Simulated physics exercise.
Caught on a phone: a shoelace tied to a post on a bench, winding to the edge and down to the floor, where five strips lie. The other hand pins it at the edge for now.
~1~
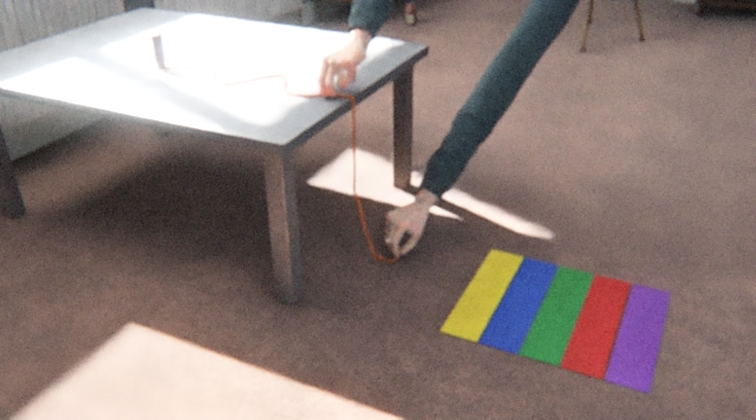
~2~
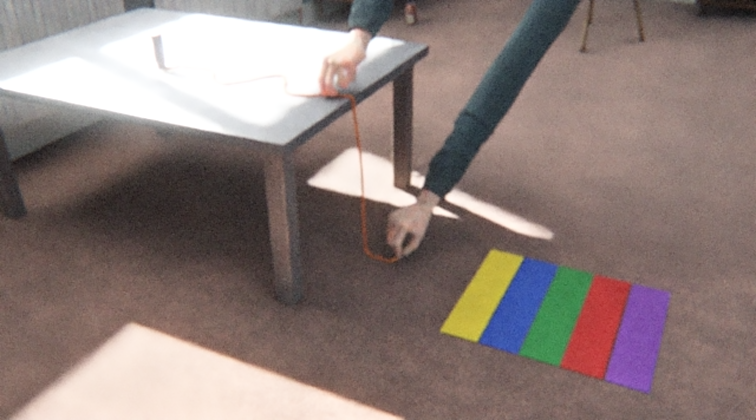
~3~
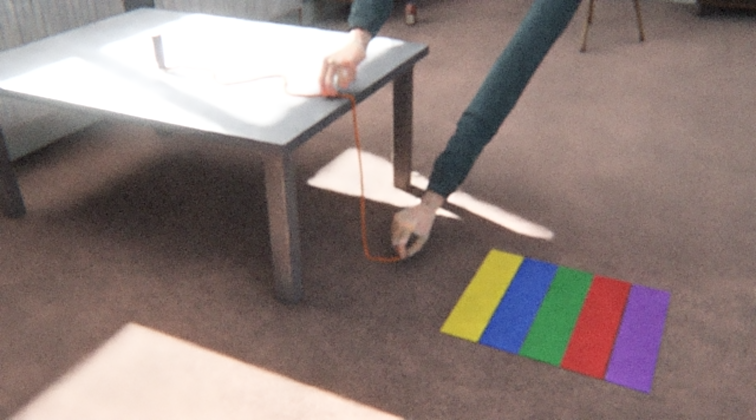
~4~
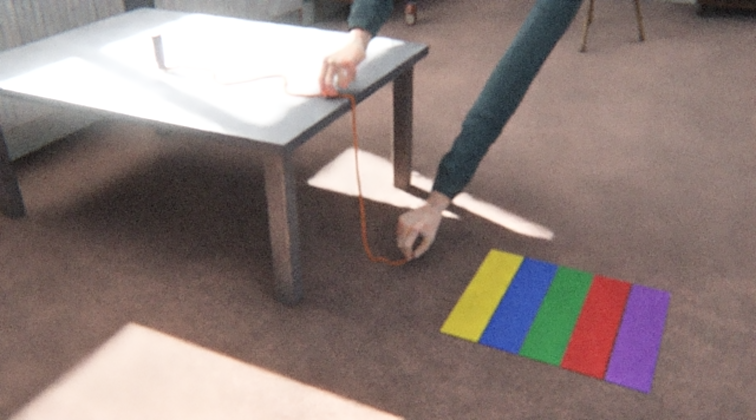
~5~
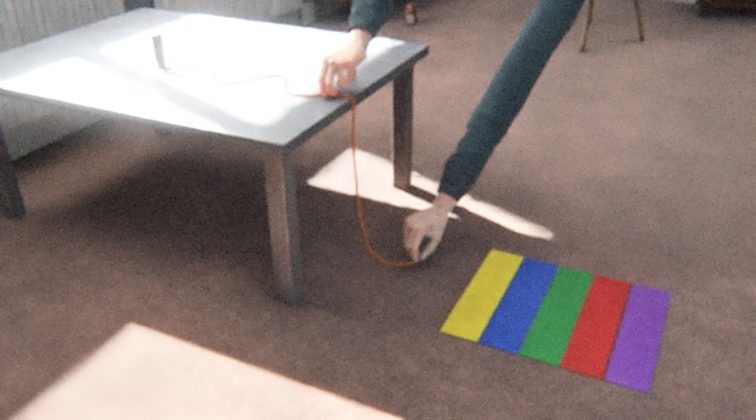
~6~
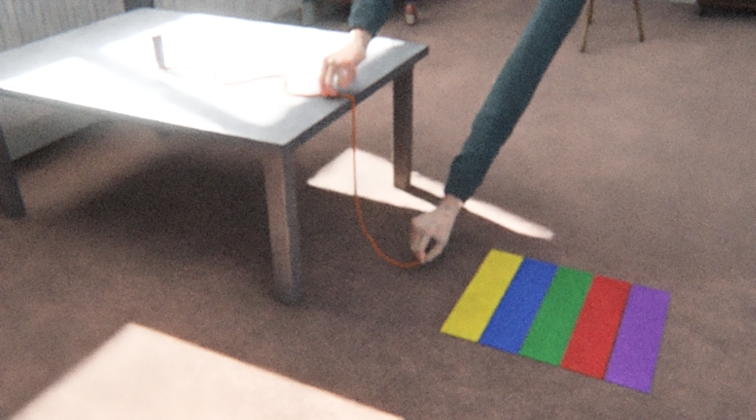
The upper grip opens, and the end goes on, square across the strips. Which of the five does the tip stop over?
The end stops over the red strip.
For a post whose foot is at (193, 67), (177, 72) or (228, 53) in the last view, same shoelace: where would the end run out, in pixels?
The places are (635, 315), (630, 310) and (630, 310).
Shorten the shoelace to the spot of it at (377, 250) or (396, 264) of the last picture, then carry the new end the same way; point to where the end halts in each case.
Near (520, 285) and (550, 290).
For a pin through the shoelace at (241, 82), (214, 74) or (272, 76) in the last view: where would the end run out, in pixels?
Near (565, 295), (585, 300) and (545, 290).
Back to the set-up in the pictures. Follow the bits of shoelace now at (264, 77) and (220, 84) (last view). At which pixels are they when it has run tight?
At (288, 87), then (247, 81).
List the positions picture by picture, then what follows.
In the first frame, end (400, 253); yellow (468, 319); blue (506, 330); green (546, 342); red (588, 354); purple (631, 366).
In the second frame, end (402, 253); shoelace through (198, 69) (238, 83) (284, 86) (346, 96) (362, 171) (365, 241).
In the third frame, end (406, 254).
In the fourth frame, end (412, 256); shoelace through (198, 69) (238, 83) (284, 86) (346, 96) (357, 170) (365, 241).
In the fifth frame, end (419, 257).
In the sixth frame, end (426, 259); shoelace through (198, 69) (238, 83) (284, 86) (346, 96) (355, 170) (370, 238).
Early on, end near (527, 286); over blue.
Midway, end near (573, 297); over green.
At the end of the slack, end near (600, 304); over red. It gets as far as the red strip.
